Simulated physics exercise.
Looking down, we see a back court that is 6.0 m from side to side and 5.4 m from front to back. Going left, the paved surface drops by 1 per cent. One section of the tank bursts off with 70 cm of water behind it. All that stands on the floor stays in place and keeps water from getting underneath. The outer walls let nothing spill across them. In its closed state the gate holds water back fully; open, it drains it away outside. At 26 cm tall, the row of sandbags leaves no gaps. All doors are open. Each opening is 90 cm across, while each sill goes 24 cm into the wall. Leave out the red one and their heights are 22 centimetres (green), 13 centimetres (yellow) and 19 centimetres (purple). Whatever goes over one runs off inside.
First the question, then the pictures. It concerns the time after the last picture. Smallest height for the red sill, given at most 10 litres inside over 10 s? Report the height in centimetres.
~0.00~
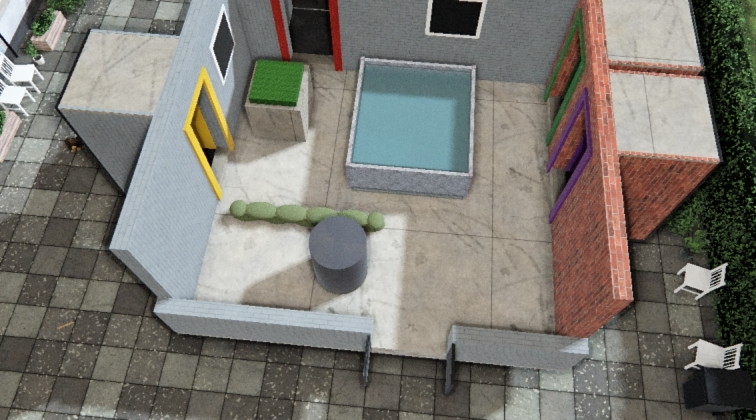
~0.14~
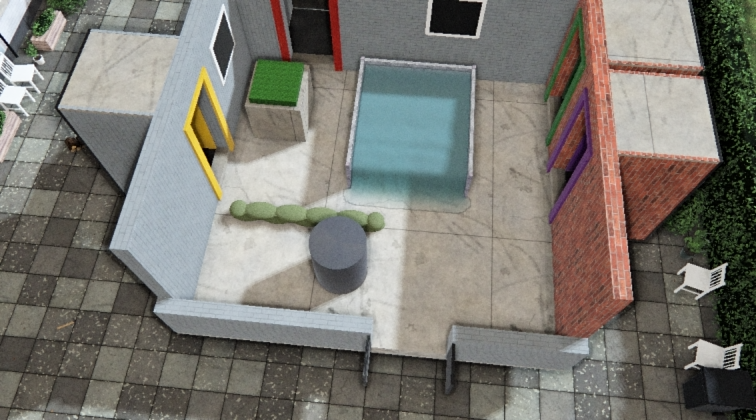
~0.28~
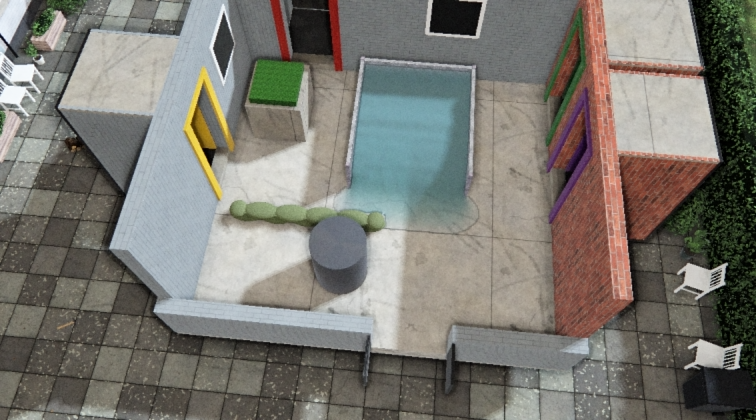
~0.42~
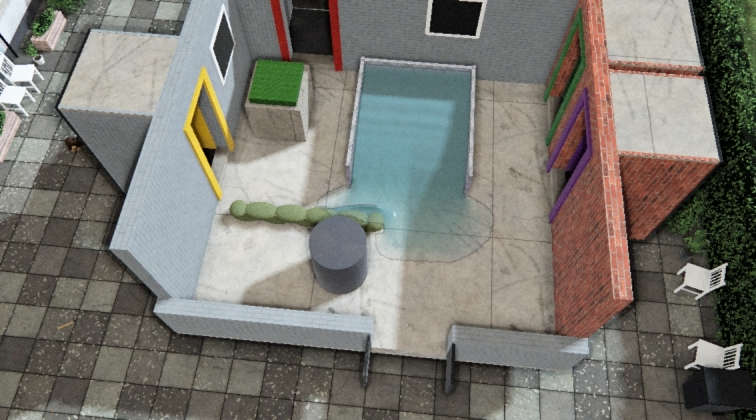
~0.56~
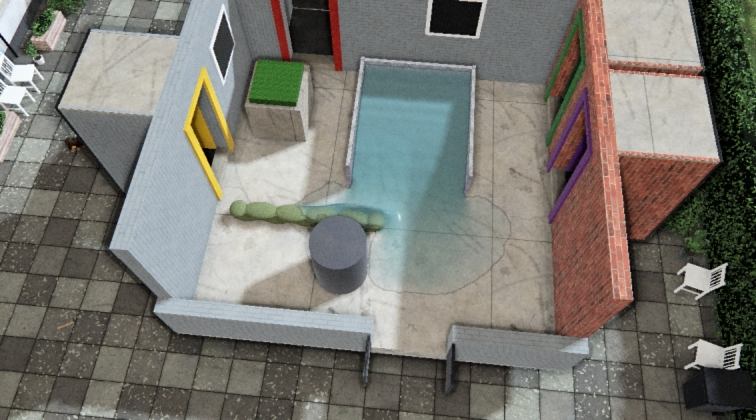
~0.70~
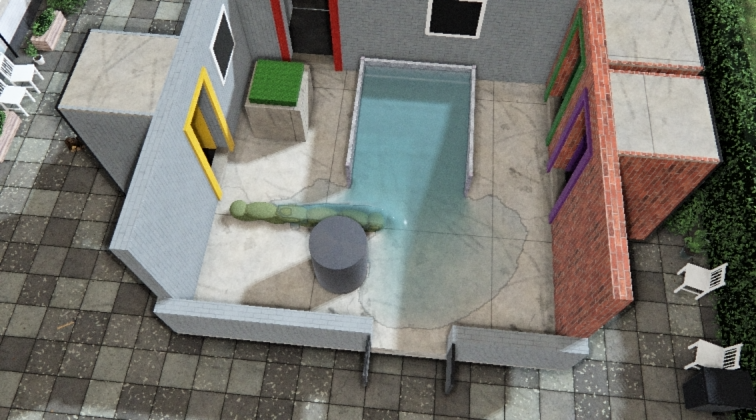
About 6.5 cm.
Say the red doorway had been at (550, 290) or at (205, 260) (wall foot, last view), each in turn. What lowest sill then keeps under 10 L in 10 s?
In turn: About 20 cm, about 11.5 cm.
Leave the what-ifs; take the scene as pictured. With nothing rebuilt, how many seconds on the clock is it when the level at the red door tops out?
Around 8.5 s.
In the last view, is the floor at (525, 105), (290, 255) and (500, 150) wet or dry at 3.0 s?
In turn: Still dry, wet, dry.
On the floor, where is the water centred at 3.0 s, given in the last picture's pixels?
The balance point sits at roughly (404, 215).
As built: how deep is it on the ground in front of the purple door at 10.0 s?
It works out to about 7.5 centimetres deep.
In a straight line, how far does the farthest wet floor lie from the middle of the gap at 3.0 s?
I make it some 4.4 m.
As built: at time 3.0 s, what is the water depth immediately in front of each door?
In cm: Green 0, yellow 21, purple 3, red 1.
After 1.4 s water covers 50 % of the floor, deepest (45 cm) near (367, 213); it has not reached the red door.
After 3.0 s water covers 65 % of the floor, deepest (32 cm) near (463, 341); it has not reached the red door.
After 10.0 s water covers 95 % of the floor, deepest (14 cm) near (239, 120); 9 cm at the red door, 0 litres in over its 14 cm sill.
At the red door as built, the water arrived by 3.1 s and peaked near 10 cm at 8.4 s.
Run again over the same 10 s with other heights there, 16 litres in over 5.5 cm, 6 litres over 7.5 cm. The limit of 10 litres is kept from about 6.5 cm up.
